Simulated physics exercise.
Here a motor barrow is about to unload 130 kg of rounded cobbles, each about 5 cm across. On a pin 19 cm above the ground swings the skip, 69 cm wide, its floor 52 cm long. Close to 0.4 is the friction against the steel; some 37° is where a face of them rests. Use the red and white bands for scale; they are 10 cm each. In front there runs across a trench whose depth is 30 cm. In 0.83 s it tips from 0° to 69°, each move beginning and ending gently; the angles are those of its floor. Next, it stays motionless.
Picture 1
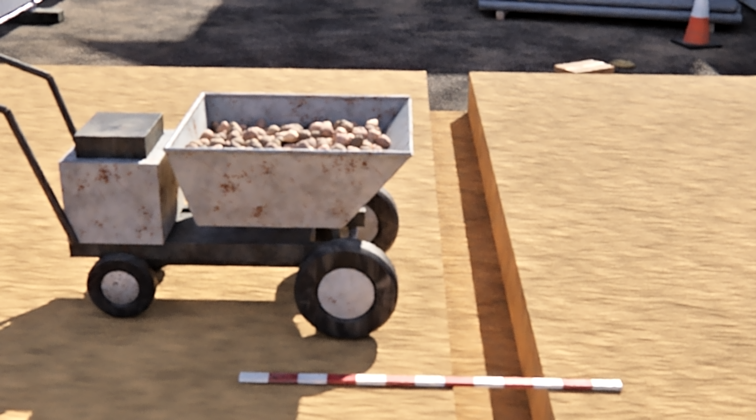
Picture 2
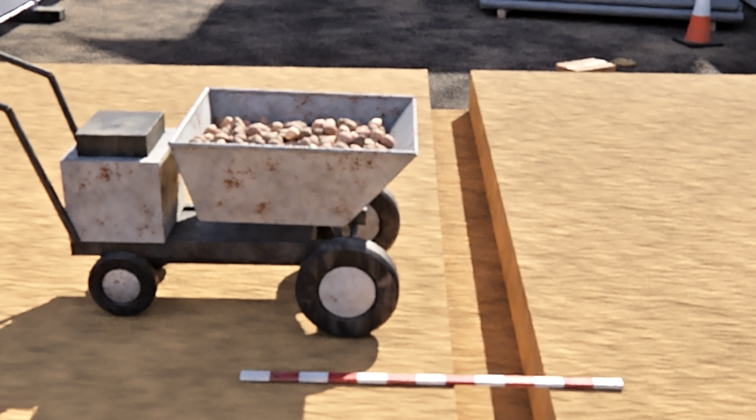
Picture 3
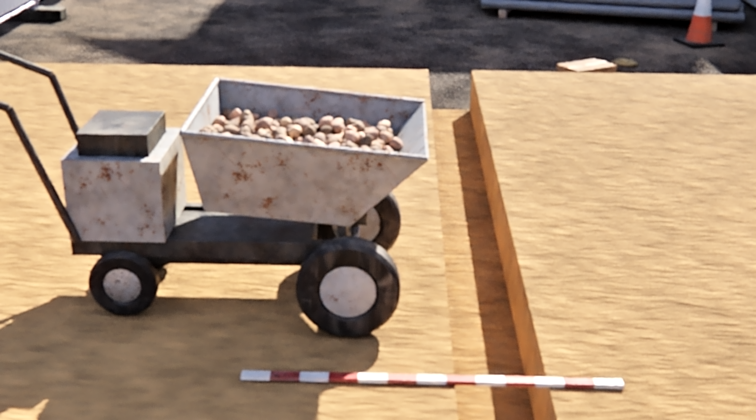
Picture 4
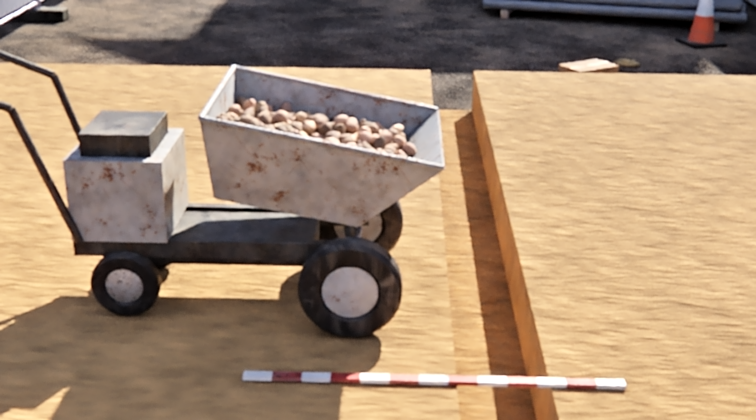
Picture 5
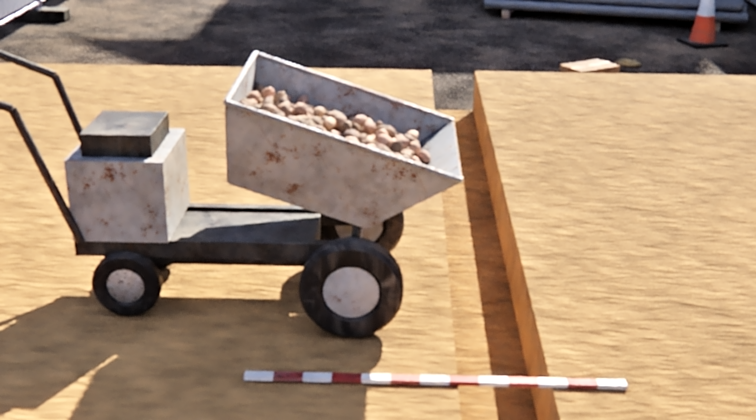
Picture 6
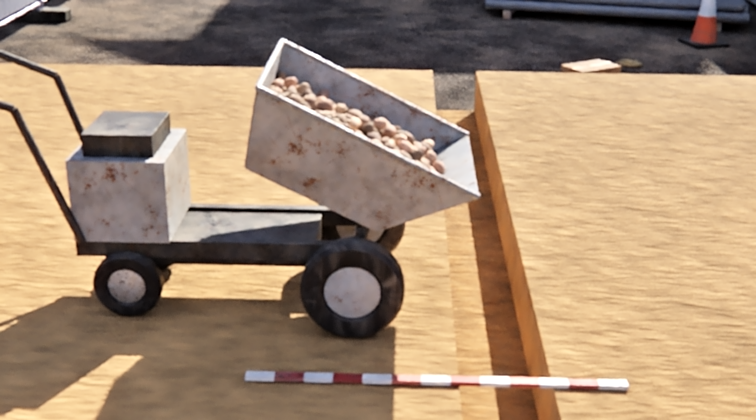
The footage shows a small wheeled barrow loaded with rounded cobbles standing on a wooden-looking surface left of a narrow trench, as its rust-marked grey skip tilts gradually clockwise, rear rising and front lip lowering, with the stones staying inside.
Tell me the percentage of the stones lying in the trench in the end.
Close to 42 %.
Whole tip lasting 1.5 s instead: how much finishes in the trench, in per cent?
Roughly 50 per cent would.
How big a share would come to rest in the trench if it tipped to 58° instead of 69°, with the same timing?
Then close to 30 per cent.
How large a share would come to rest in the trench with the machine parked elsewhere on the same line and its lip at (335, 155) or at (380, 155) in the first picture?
That gives roughly 95 per cent and roughly 60 per cent.
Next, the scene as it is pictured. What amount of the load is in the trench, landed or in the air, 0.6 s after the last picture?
Roughly 5% by that time.
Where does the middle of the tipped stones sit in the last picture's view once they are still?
Somewhere around (557, 295) in the last picture.
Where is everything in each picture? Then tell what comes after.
In the first picture, lip at (412, 154), floor tilted 0°, highest stones at (327, 133).
In the second picture, lip at (417, 154), floor tilted 1°, highest stones at (319, 130).
In the third picture, lip at (427, 159), floor tilted 5°, highest stones at (269, 125).
In the fourth picture, the skip is at 11°, its lip at (444, 168); the top of the load is at (257, 116).
In the fifth picture, lip at (461, 181), floor tilted 18°, highest stones at (266, 101).
In the sixth picture, the skip is at 26°, its lip at (479, 197); the top of the load is at (289, 91).
Then, 0.3 s after the last picture the floor is at 58°, 100 % in the skip; the foremost stones are at (485, 218).
Then, 0.6 s after the last picture the floor is at 69°, 75 % in the skip, 5 % in the trench, 20 % past the trench; the foremost stones are at (600, 311).
Then, 0.9 s after the last picture the floor is at 69°, 29 % in the skip, 14 % in the trench, 57 % past the trench; the foremost stones are past the picture's edge.
Then, 2.9 s after the last picture the floor is at 69°, 0 % in the skip, 42 % in the trench, 58 % past the trench; the foremost stones are past the picture's edge.
